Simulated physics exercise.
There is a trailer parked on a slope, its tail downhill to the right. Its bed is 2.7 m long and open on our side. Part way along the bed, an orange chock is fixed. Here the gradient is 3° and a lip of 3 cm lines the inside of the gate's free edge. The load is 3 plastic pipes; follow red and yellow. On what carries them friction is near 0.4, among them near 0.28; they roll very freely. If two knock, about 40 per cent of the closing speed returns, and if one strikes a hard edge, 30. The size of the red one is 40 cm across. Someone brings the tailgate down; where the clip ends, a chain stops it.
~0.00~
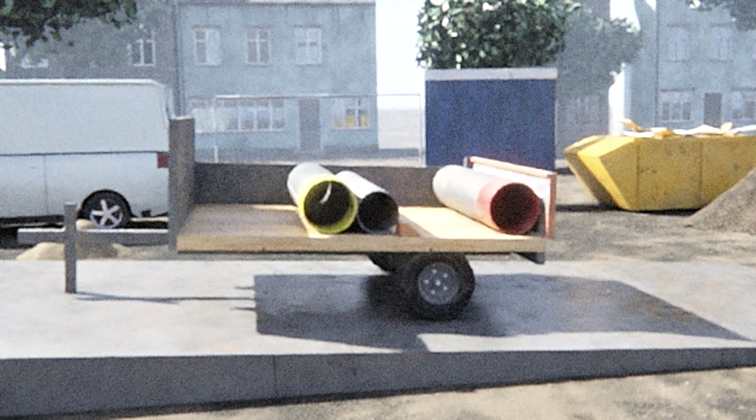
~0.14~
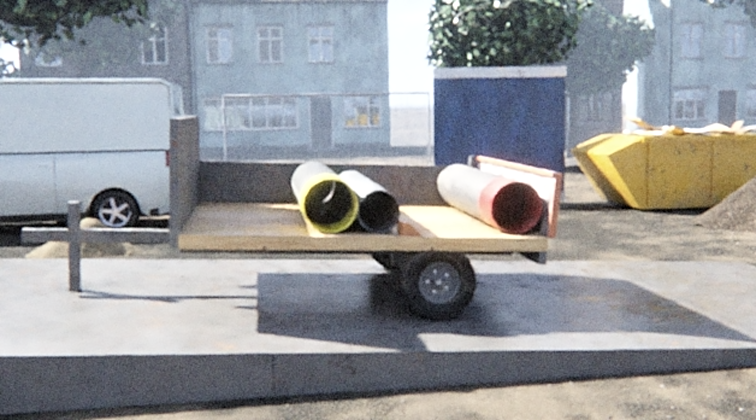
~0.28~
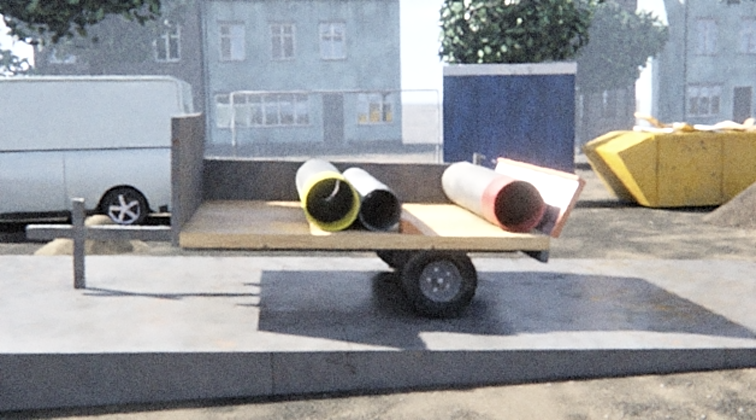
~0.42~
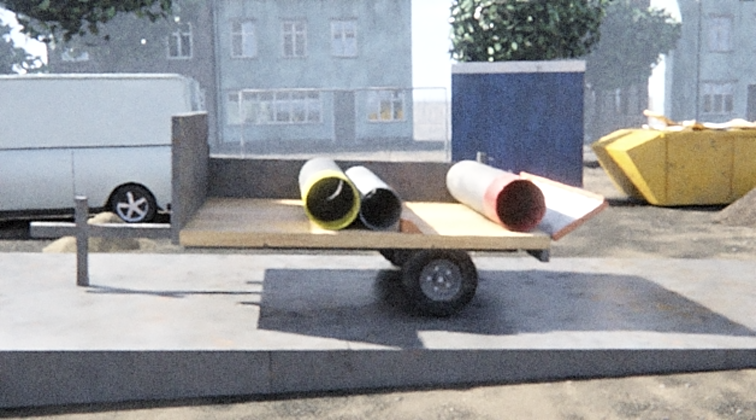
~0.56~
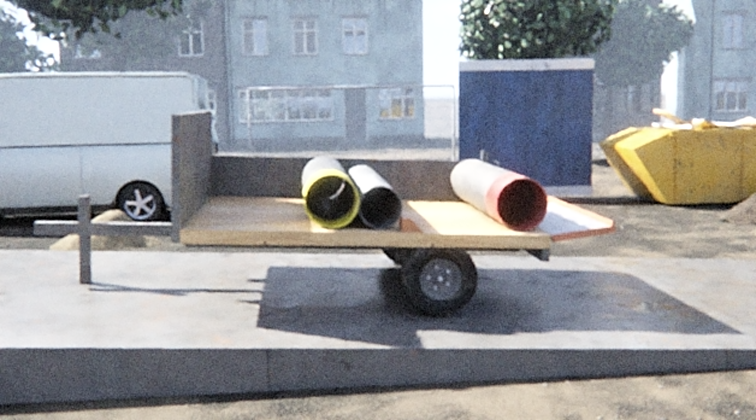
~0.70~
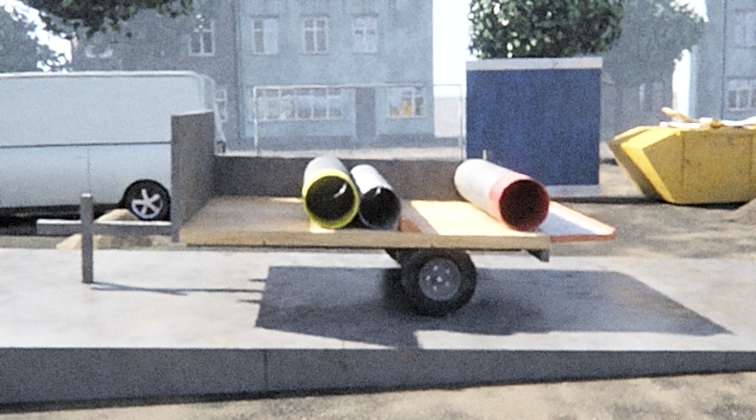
We see a parked trailer carrying three plastic pipes, with yellow and red ends among them, as the tailgate on the right swings down from upright to level with the bed while the pipes stay nearly still.
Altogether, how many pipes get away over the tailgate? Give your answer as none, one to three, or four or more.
The answer comes to none.
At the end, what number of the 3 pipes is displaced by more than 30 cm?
1.
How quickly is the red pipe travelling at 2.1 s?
It moves at about 0.2 m/s.
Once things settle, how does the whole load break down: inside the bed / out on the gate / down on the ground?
First 2, then 1, and last 0.
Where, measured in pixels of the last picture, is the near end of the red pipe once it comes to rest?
My best guess is somewhere around (591, 204).
Then, 2.1 s in, red is on the gate, 10 cm past the hinge, rolling right; yellow is on the bed, 160 cm short of the hinge; 0 out so far.
In the end (4.0 s), red is on the gate, 35 cm past the hinge; yellow is on the bed, 160 cm short of the hinge; 0 out so far.
